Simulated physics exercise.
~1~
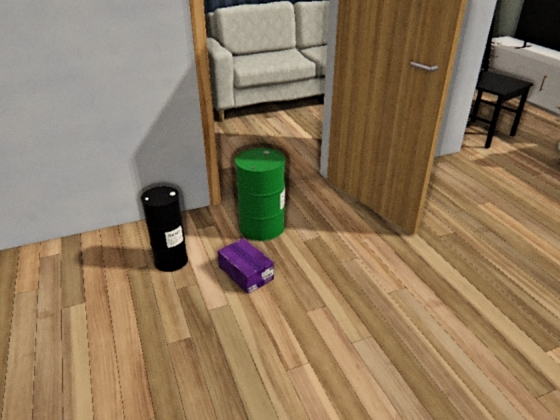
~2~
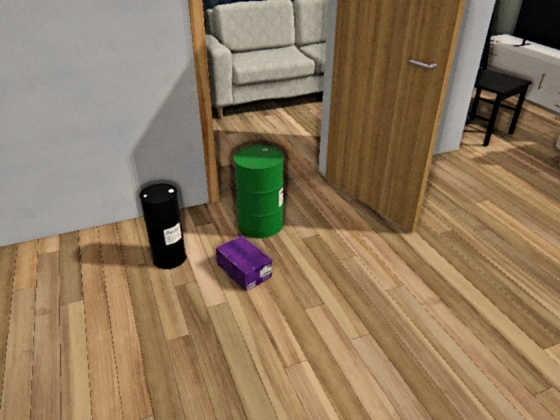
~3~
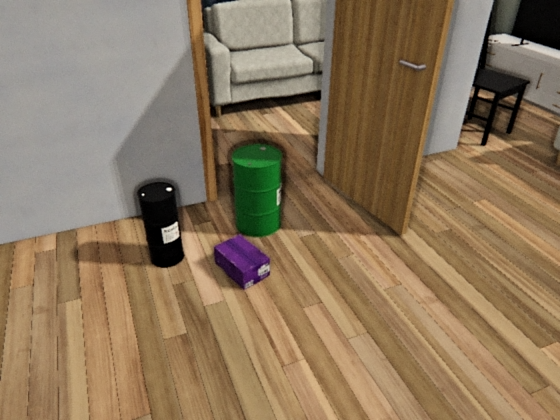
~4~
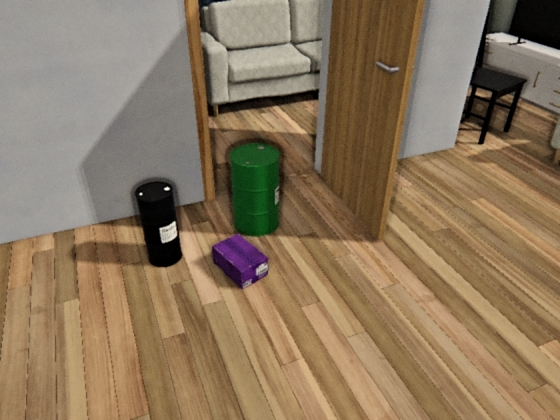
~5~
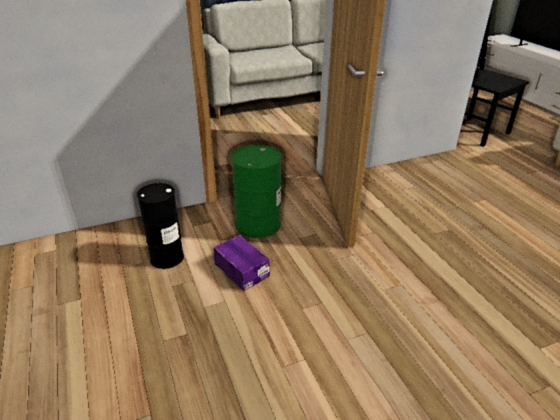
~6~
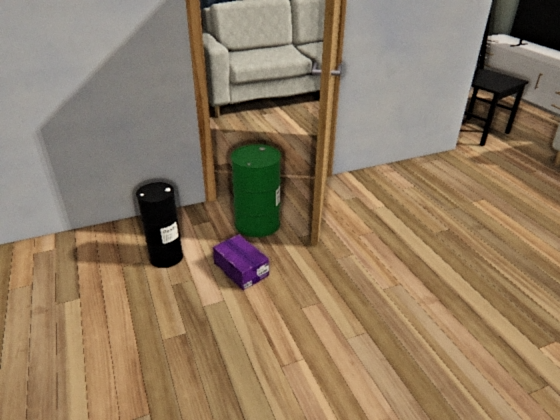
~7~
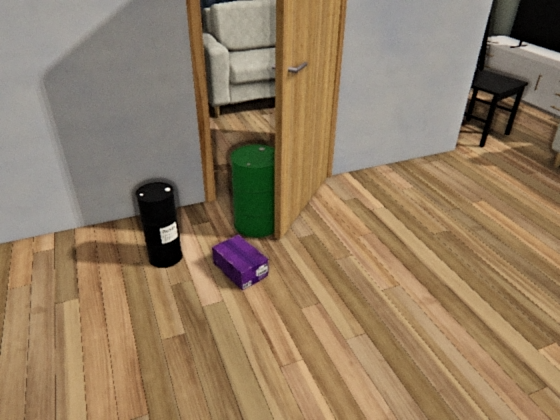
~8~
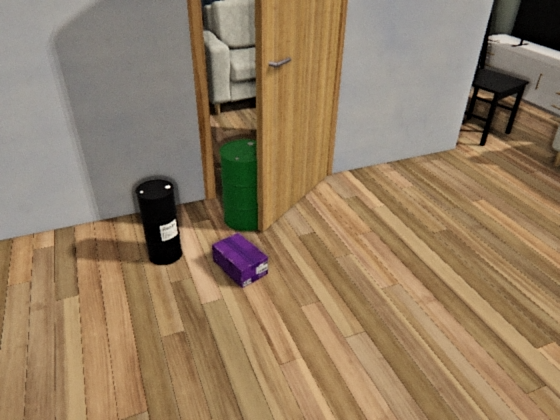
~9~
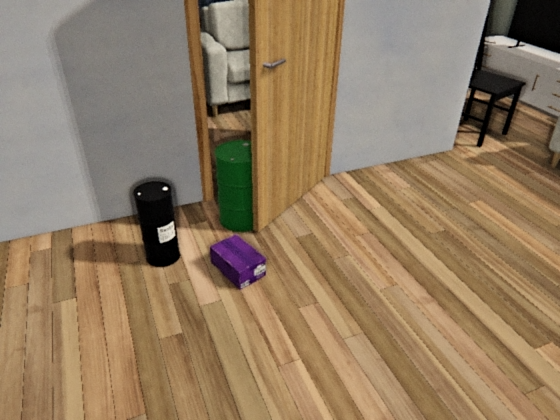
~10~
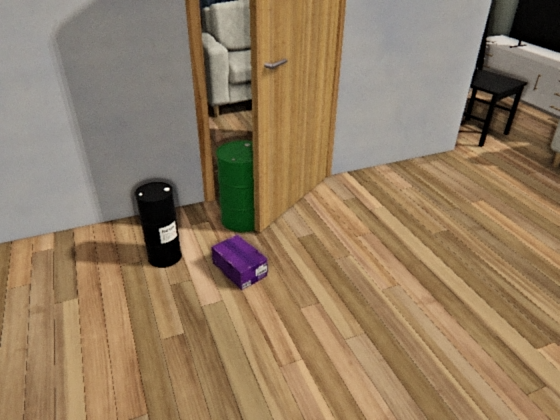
To begin with, a wooden door stands wide open, with a green drum in the doorway, a black canister to its left and a purple parcel on the floor in front. The door begins to swing toward the frame, slowly at first, while the view sways slightly. It keeps turning leftward past its edge-on position and closes in on the drum, covering part of it. The upright drum shifts a little to the left as the door reaches it. Finally, the door stops short, still partly open, with the canister and parcel where they were.
